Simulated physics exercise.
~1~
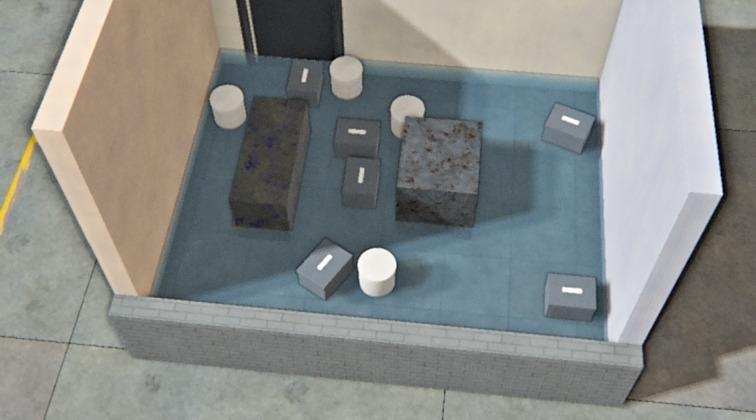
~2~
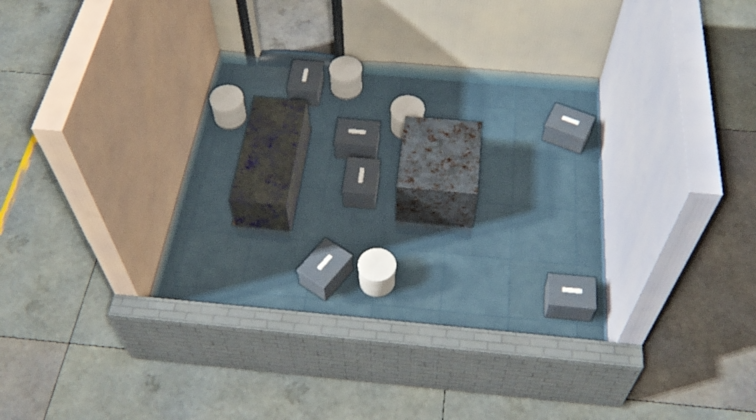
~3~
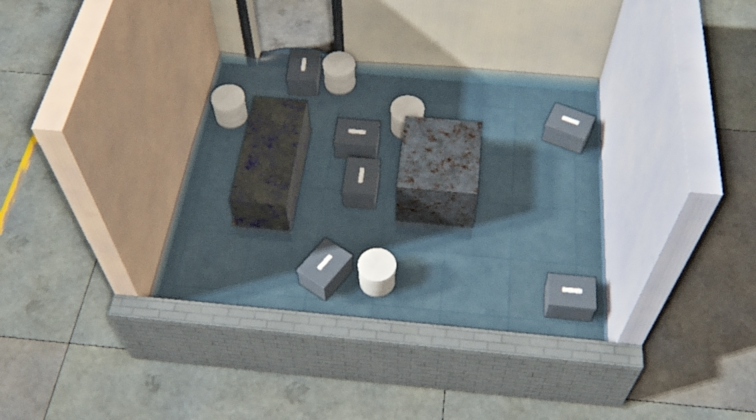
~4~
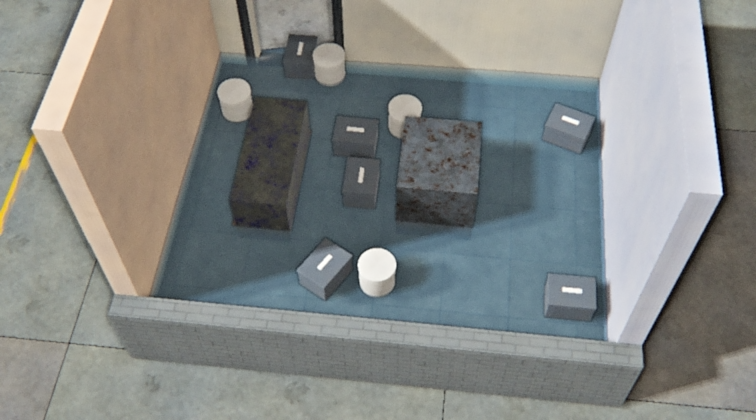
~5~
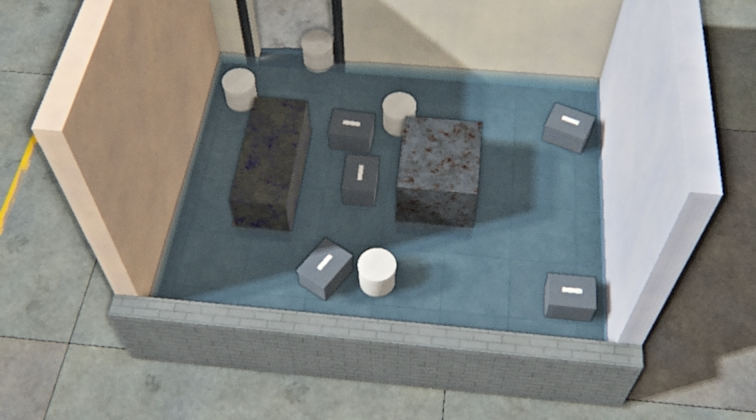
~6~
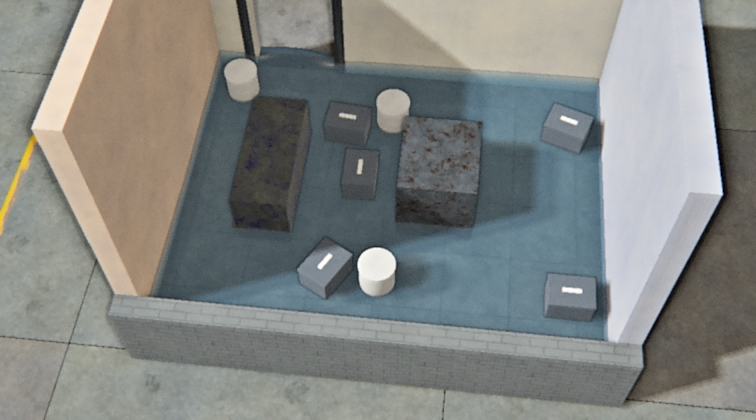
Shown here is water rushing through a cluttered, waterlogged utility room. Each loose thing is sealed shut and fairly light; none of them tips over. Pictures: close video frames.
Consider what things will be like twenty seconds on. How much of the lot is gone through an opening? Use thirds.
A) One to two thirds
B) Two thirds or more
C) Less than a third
A, one to two thirds.
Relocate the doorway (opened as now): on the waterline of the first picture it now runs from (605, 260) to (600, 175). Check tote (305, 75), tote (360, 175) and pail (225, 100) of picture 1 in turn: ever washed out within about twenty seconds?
Lab note - object 1: Retained; object 2: Retained; object 3: Retained.
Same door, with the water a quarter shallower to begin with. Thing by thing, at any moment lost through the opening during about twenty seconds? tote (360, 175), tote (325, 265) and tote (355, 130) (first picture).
Object by object the verdict is leaves, never escapes, leaves.
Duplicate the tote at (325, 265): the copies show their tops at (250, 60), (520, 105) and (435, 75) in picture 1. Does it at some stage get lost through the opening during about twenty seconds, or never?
Exits, exits, exits.
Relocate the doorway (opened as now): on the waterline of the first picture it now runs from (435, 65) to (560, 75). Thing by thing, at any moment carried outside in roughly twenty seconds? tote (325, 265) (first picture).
I'd say it never leaves.
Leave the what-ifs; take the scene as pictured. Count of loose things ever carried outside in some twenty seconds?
It comes out at 6.
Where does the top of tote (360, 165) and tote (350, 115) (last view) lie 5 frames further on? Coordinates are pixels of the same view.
I'd say around (353, 129) for the first and around (291, 56) for the second.
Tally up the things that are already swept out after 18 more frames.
The number works out to 5.
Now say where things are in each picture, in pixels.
The first picture shows a pail at (226, 98) floats; a tote at (357, 132) floats; 0 of 10 have shifted.
The second picture shows a pail at (226, 98), afloat; a tote at (357, 132) floats; 0 of 10 have shifted.
The third picture shows a pail at (228, 97) floats; a tote at (357, 132), afloat; 2 of 10 have shifted.
The fourth picture shows a pail at (234, 91) floats, close to its start; a tote at (356, 130), afloat, close to its start; 3 of 10 have shifted.
The fifth picture shows a pail at (238, 80) floats, close to its start; a tote at (352, 124), afloat, close to its start; 5 of 10 have shifted.
The sixth picture shows a pail at (240, 71), afloat, a stride from its start; a tote at (348, 117), afloat, close to its start; 6 of 10 have shifted.
A moment on, 3 of 10 are out; 7 afloat.
Next, 5 of 10 are out; 5 afloat.
Later, 6 of 10 are out; 4 afloat.
In the end, 6 of 10 are out; 4 afloat.
